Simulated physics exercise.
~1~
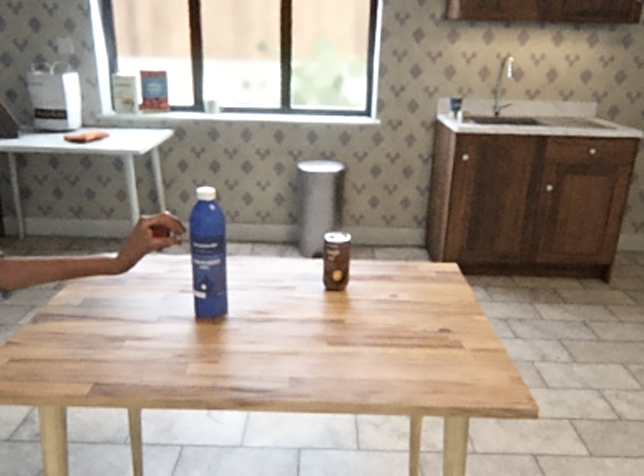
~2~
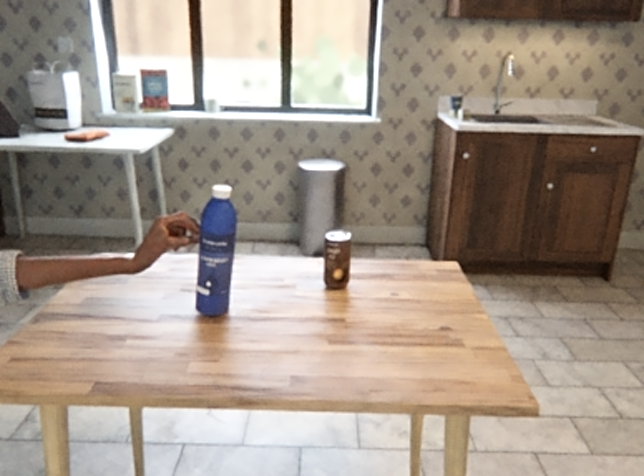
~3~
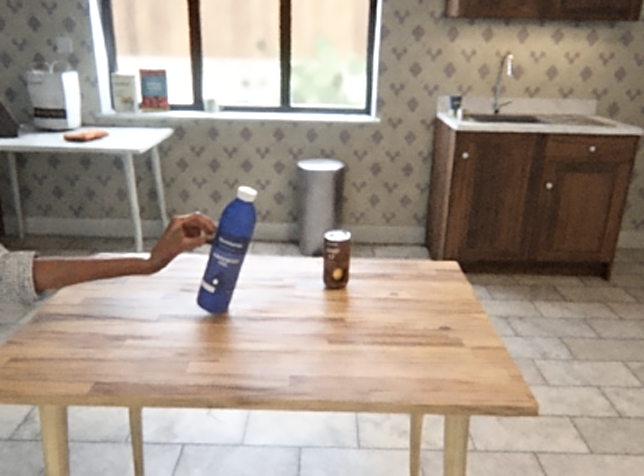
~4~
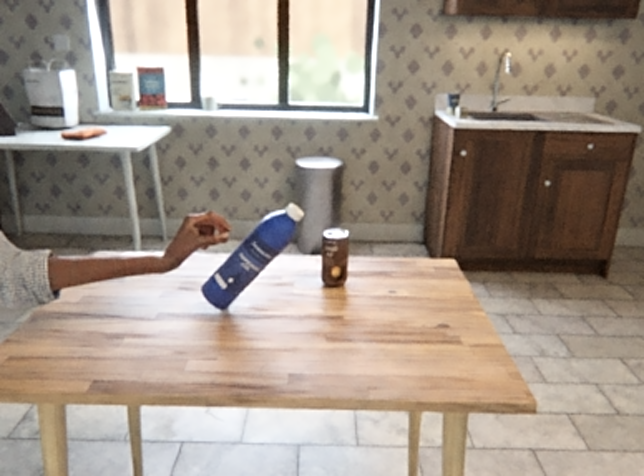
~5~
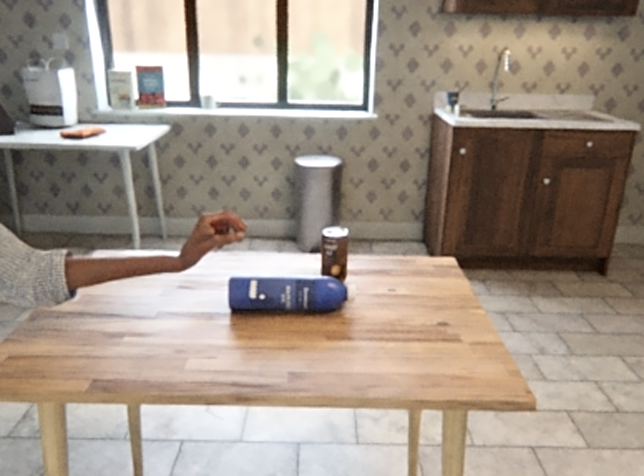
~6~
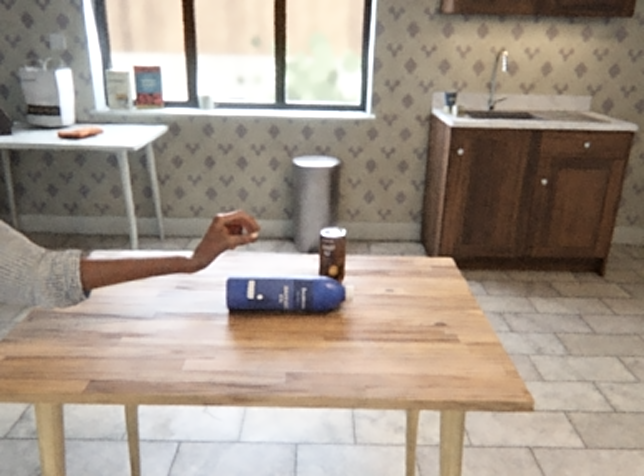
In a kitchen, a hand pushes a blue bottle rightward until it tips onto its side, the brown can still standing.
